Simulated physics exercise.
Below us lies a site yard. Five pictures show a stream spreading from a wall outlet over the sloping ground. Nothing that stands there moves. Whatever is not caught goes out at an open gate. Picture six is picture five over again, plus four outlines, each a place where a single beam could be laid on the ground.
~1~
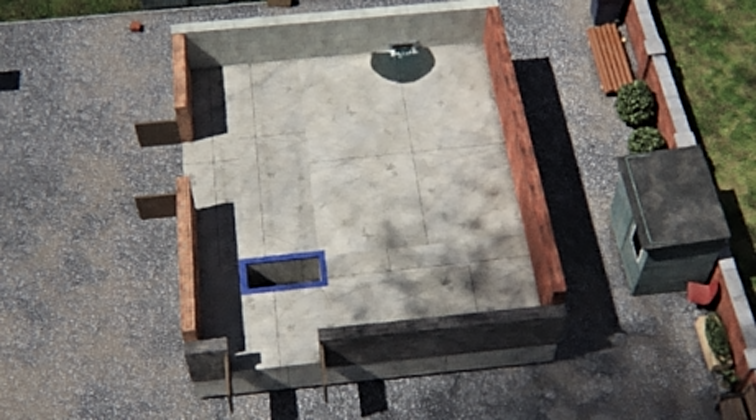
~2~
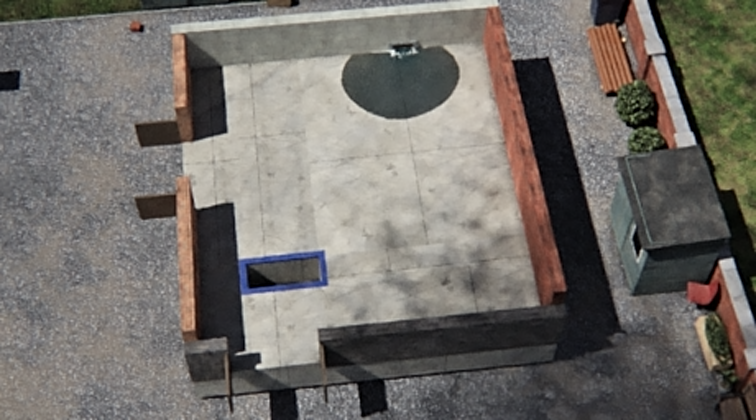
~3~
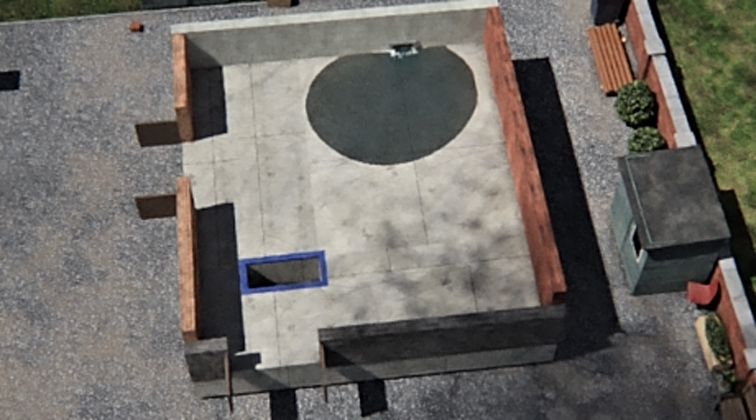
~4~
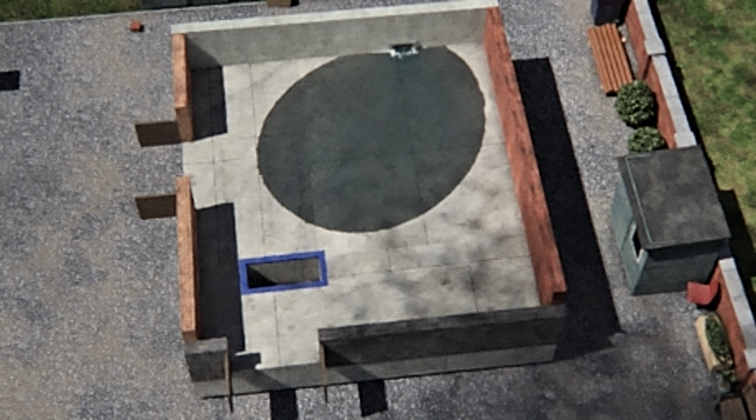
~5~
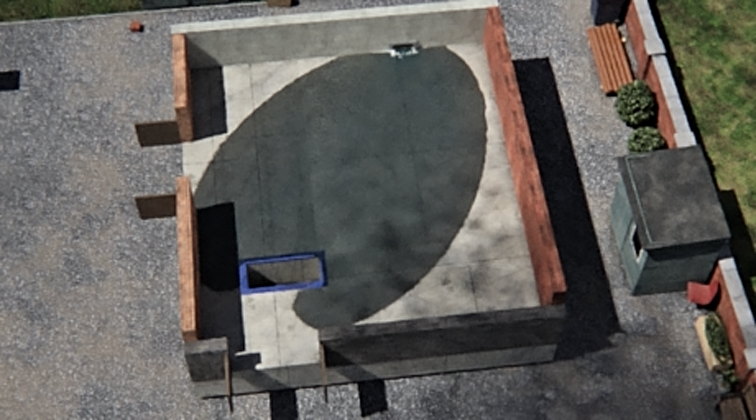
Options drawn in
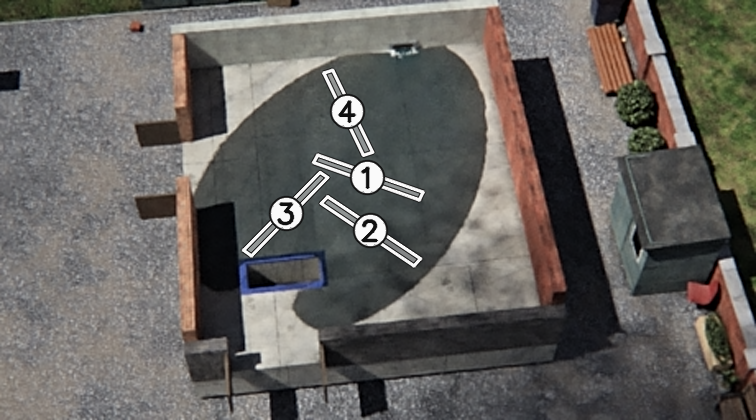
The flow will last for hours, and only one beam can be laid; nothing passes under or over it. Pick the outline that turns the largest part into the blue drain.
3 works best here.
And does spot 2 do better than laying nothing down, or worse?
Spot 2 is worse.
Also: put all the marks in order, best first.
The order is 3, 4, 2, 1.
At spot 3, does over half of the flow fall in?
No.
On the marked copy, 1 from (315, 158) to (421, 196); 2 from (324, 200) to (417, 262); 3 from (247, 253) to (323, 174); 4 from (328, 71) to (368, 153).
If 1 is chosen, about 5 % of the stream goes into the blue drain, about 95 % out by the gates.
If 2 is chosen, about 18 % of the stream goes into the blue drain, about 82 % out by the gates.
If 3 is chosen, about 35 % of the stream goes into the blue drain, about 65 % out by the gates.
If 4 is chosen, about 27 % of the stream goes into the blue drain, about 73 % out by the gates.
